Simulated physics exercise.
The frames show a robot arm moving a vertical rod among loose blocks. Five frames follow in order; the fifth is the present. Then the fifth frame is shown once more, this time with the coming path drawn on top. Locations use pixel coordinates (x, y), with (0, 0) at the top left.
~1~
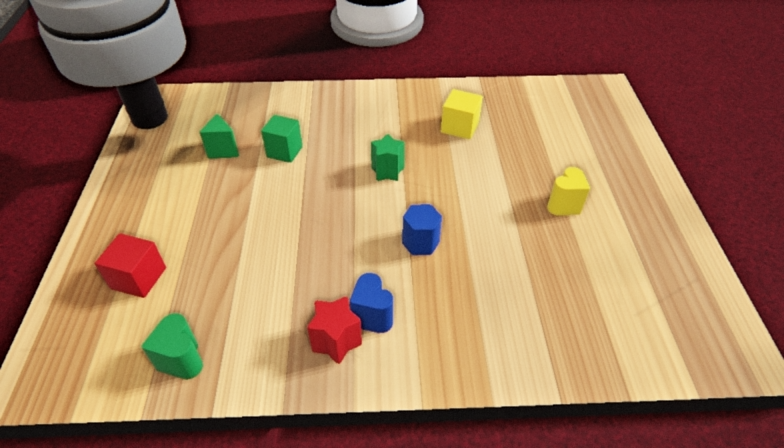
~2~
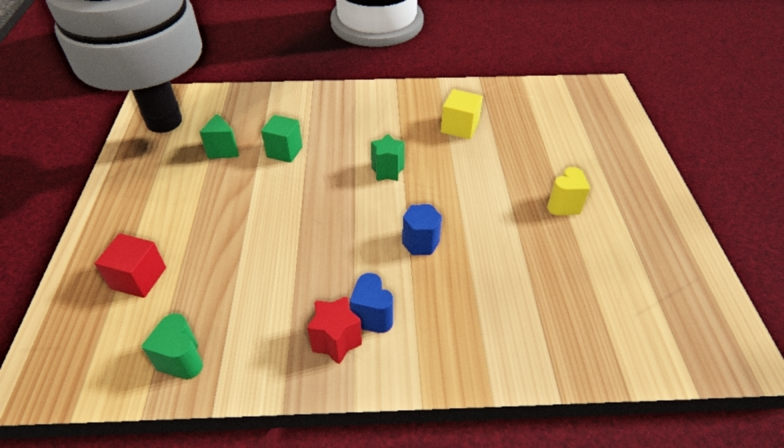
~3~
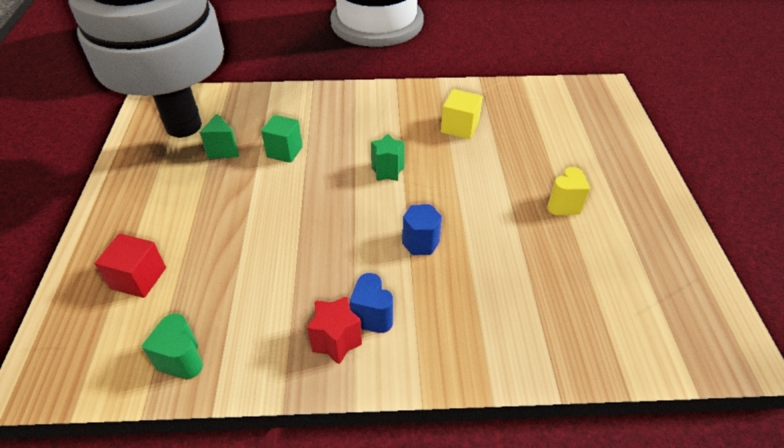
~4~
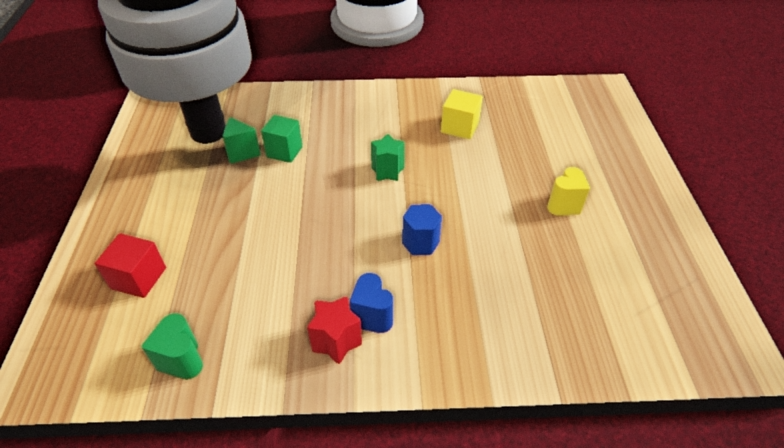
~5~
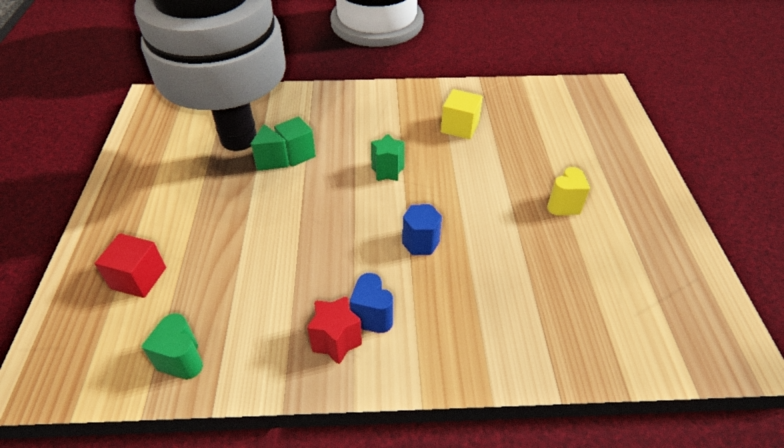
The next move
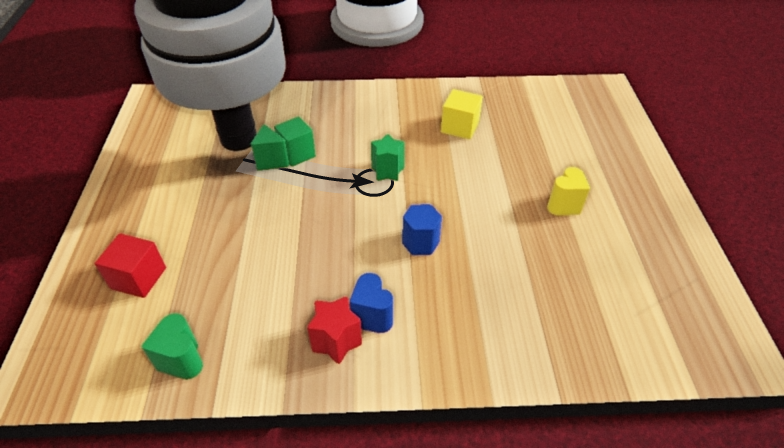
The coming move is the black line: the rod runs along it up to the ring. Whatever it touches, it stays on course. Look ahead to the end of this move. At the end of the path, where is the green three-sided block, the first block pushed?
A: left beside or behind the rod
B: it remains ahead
B.
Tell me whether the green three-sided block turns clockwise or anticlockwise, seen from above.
From overhead, anticlockwise.
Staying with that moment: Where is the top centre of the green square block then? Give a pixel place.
Roughly at (313, 125).
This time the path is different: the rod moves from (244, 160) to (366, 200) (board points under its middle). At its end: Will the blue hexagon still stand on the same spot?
Yes.
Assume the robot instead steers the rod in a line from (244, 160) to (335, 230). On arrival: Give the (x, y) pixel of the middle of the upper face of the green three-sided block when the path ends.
I think it will end close to (305, 152).
The drawn path runs from (244, 160) through (285, 169) and (328, 179) to (374, 182).
What follows on the original path. One third of the way, rod at (282, 150); green three-sided block at (312, 143), turned 30° anticlockwise; green square block at (312, 125), turned 35° anticlockwise.
Two thirds of the way, rod at (327, 159); green three-sided block at (357, 149), turned 30° anticlockwise; green square block at (313, 125), turned 40° anticlockwise.
At the end, rod at (374, 163); green three-sided block at (404, 154), turned 20° anticlockwise; green square block at (313, 125), turned 40° anticlockwise; green star block at (423, 141), turned 45° anticlockwise; blue hexagon not moved.
